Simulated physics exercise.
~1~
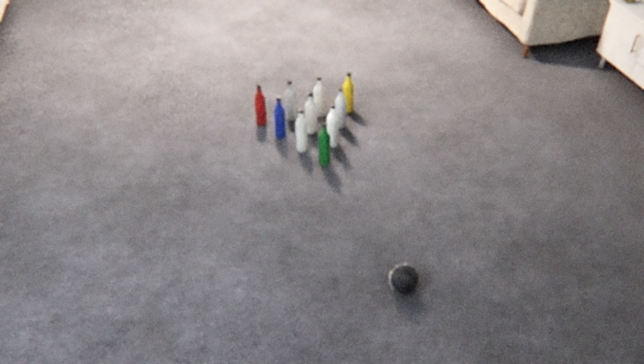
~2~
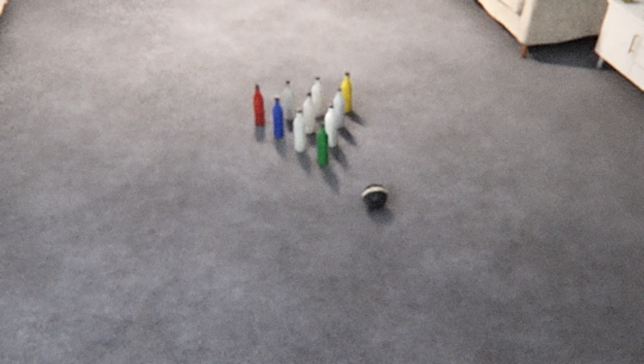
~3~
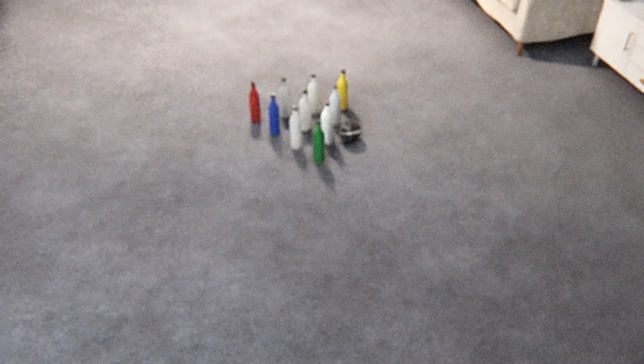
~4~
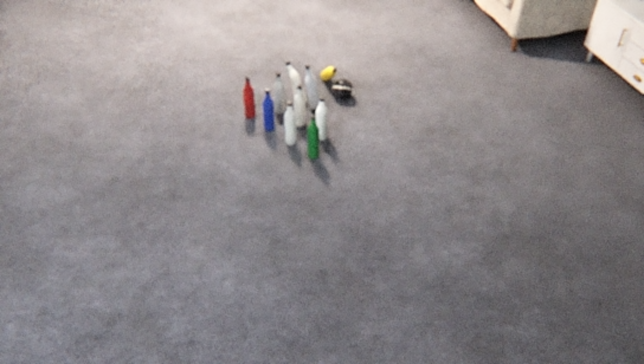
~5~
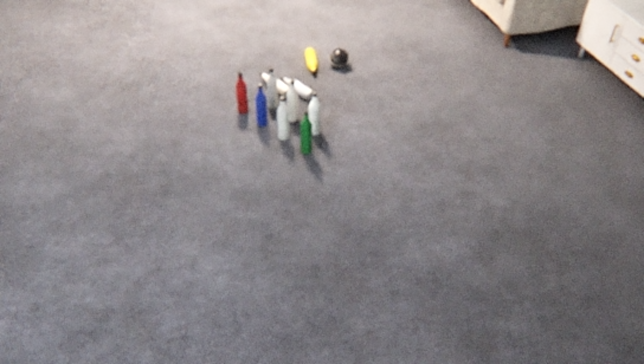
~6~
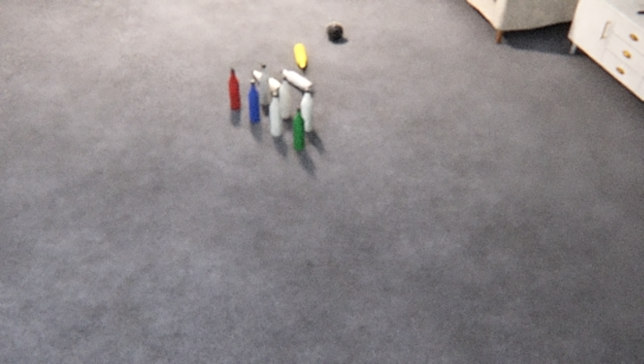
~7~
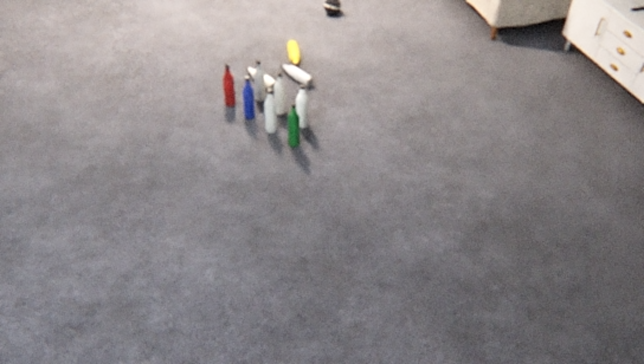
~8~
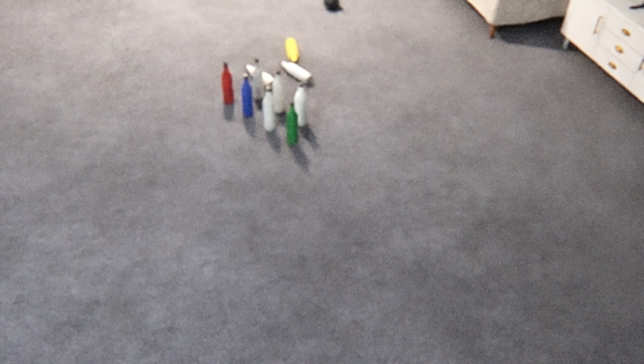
On a grey carpeted floor seen from above, with pale furniture at the top right, ten bottles stand in a wedge, most of them whitish, with red and blue at the left, green in front and yellow at the back right. A dark ball rolls up from the lower right, passes the green bottle and strikes the right side of the group. The yellow bottle tips and falls flat, and two whitish bottles topple behind the front ones. The ball rolls on to the top edge, leaving three bottles down while the red, blue and green ones still stand.
